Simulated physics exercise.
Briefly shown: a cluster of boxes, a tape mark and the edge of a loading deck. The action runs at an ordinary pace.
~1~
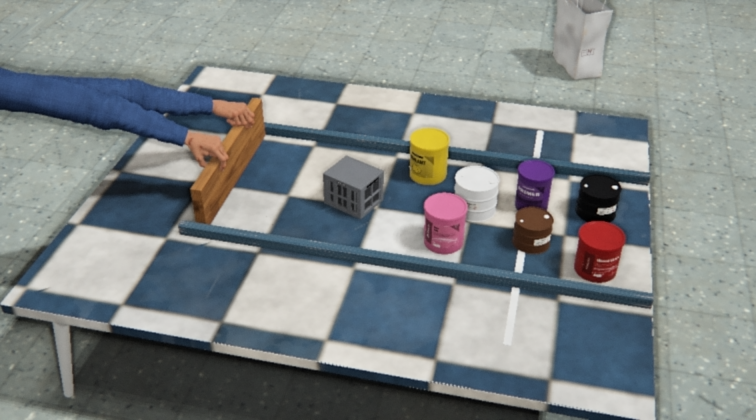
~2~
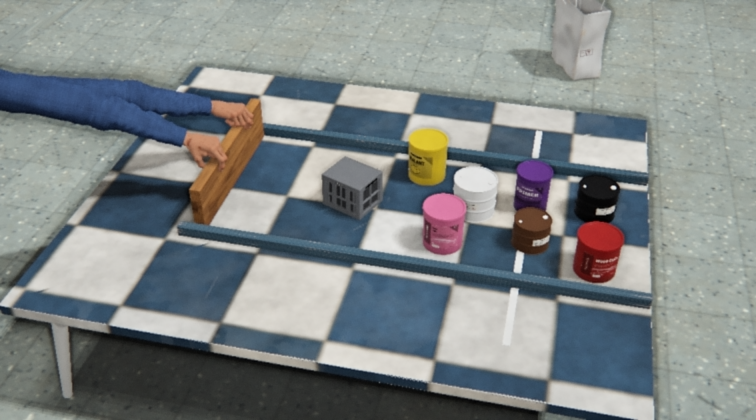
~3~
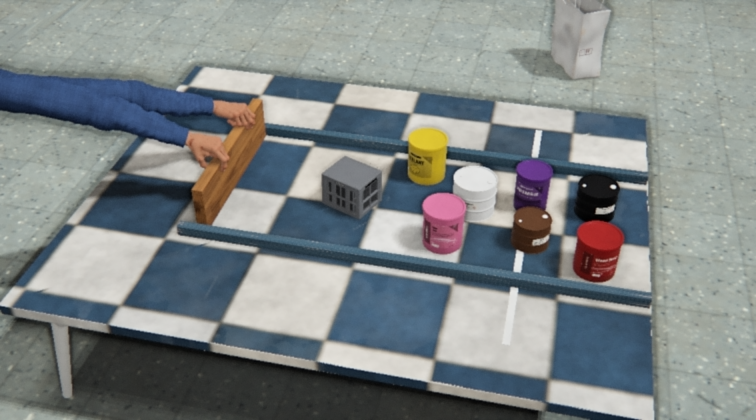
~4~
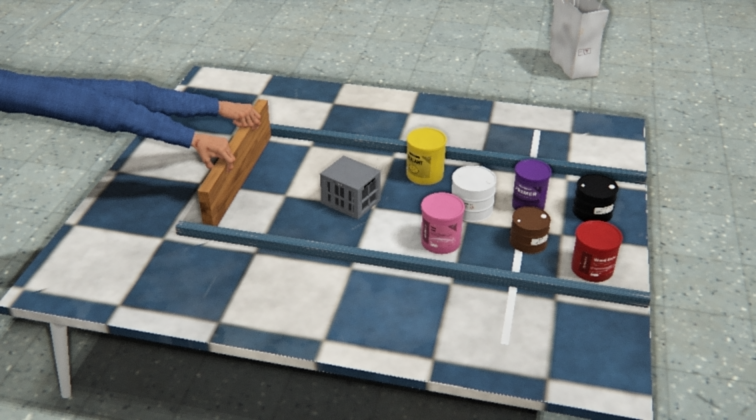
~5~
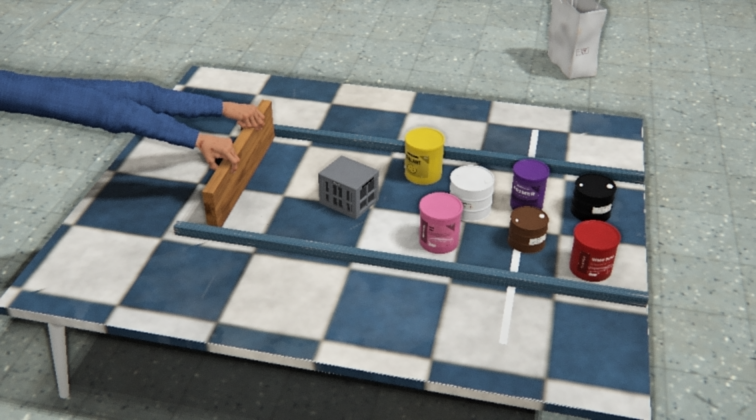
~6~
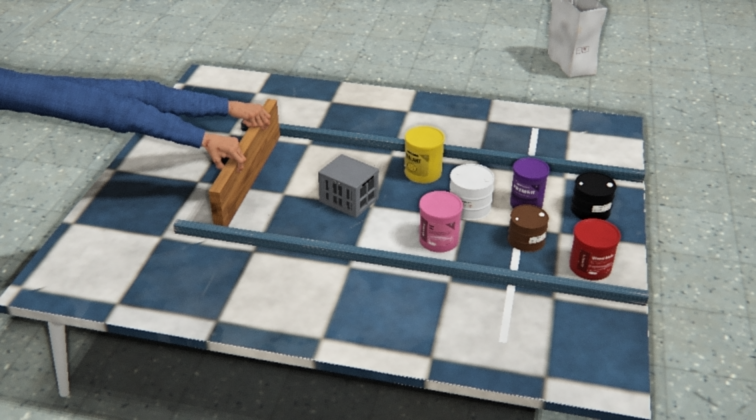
At first, two hands in blue sleeves hold a wooden plank upright at the left of a checkered table, facing a grey crate and a cluster of colourful cans around a white tape line. Then the hands push the plank slightly right, narrowing the gap, while the crate and cans show no clear movement.
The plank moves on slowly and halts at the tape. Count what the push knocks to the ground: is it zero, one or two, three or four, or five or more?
The count that fall off is none at all.
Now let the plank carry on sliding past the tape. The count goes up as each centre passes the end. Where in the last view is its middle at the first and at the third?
At (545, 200) for the first, at (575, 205) for the third.
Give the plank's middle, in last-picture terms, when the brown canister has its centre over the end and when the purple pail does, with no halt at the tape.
The middle is at (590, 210) when it's the brown canister, and at (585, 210) when it's the purple pail.
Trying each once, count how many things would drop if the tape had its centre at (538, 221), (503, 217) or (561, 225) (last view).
Per try: 0; 0; 1.
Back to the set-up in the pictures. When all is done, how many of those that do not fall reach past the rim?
0 is the number.
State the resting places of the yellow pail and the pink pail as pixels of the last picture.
They end up close to (548, 171) and (540, 237).
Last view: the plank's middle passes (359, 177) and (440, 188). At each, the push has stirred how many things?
Note: First position 1; second position 5.
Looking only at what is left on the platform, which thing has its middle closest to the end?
It would be the black canister.
Soon after, none off yet; red pail at rest near (594, 250); black canister at rest near (593, 197); brown canister at rest near (528, 228).
In the end, the number that fall off is zero.
